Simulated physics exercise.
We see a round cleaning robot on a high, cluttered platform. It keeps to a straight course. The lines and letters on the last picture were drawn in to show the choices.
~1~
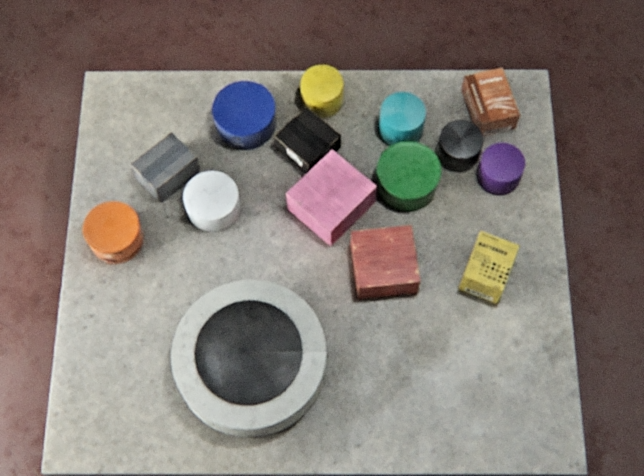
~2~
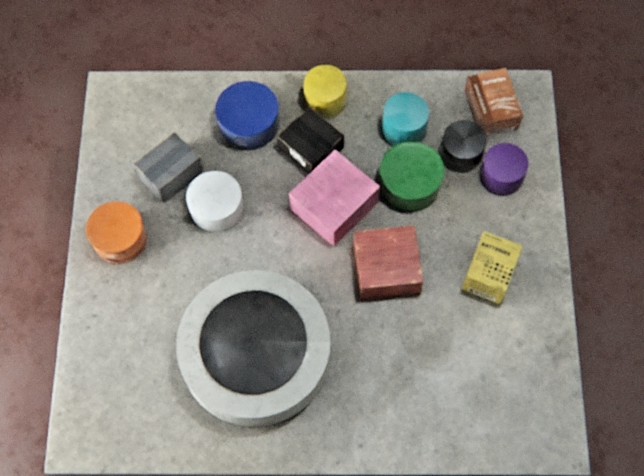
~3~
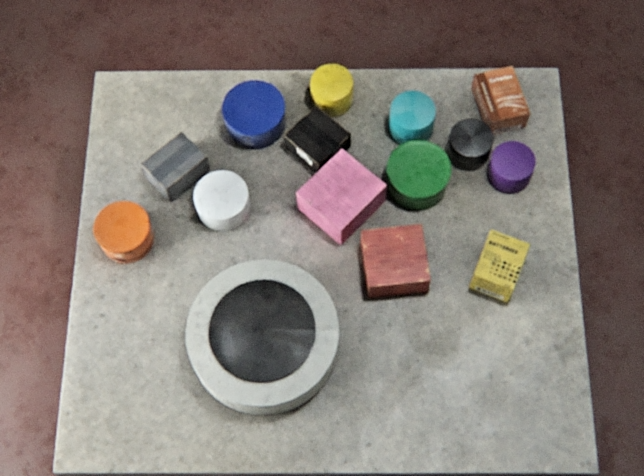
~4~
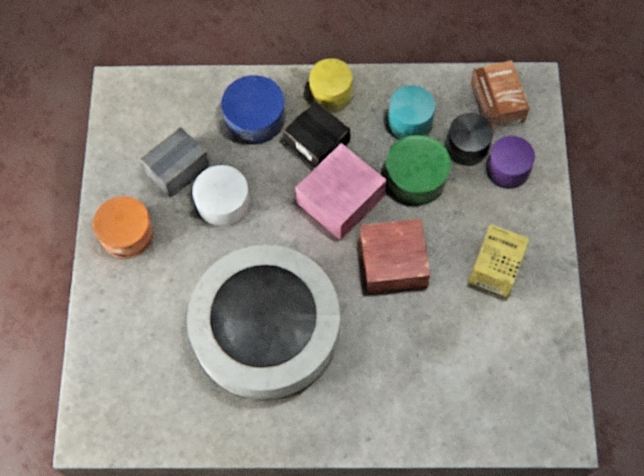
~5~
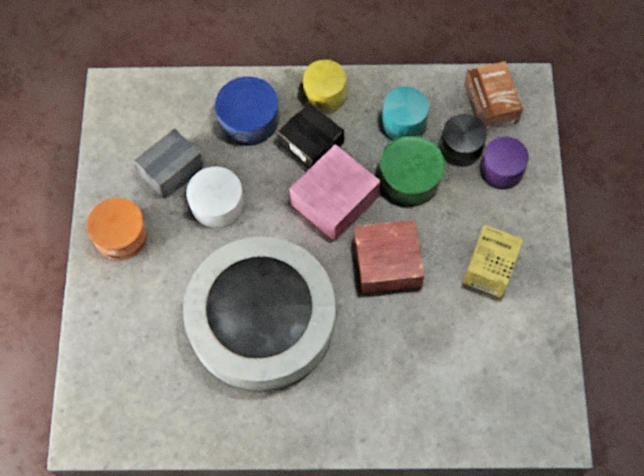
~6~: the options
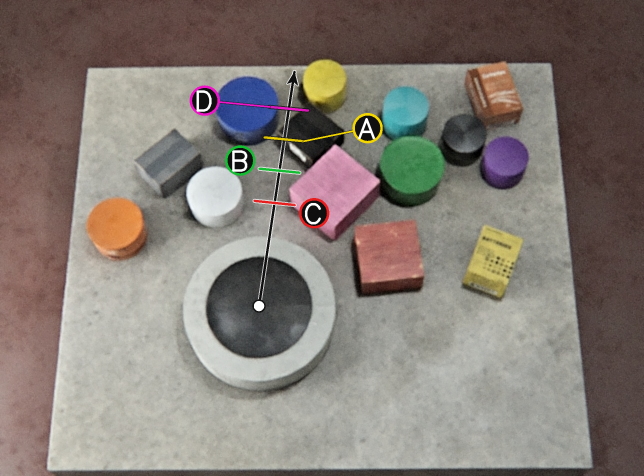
The clip opens on a round grey robot with a dark top at the lower left of a pale platform scattered with colourful cylinders and blocks. It creeps slowly upward toward the white cylinder and pink block, while the objects stay in place and the view shifts slightly.
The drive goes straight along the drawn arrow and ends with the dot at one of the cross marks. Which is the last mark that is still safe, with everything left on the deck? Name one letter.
No farther than B.
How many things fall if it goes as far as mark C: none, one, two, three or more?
By then, none.
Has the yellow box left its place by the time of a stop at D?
No.
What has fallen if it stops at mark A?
The yellow canister.
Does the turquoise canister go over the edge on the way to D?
No.
On the copy, A at (285, 139); B at (280, 171); C at (274, 203); D at (289, 109); the arrow from (259, 306) to (294, 72); the white dot at (259, 306).
On B. First, robot (268, 261); white canister (213, 189); pink crate (338, 186).
Then, robot (276, 211); purple canister (512, 166); black box (307, 125).
Finally, robot (281, 179); yellow canister (331, 67); blue pail (236, 89); nothing has fallen.
By contrast, A drops the yellow canister; C is safe but short; D drops the black box, blue pail and yellow canister.
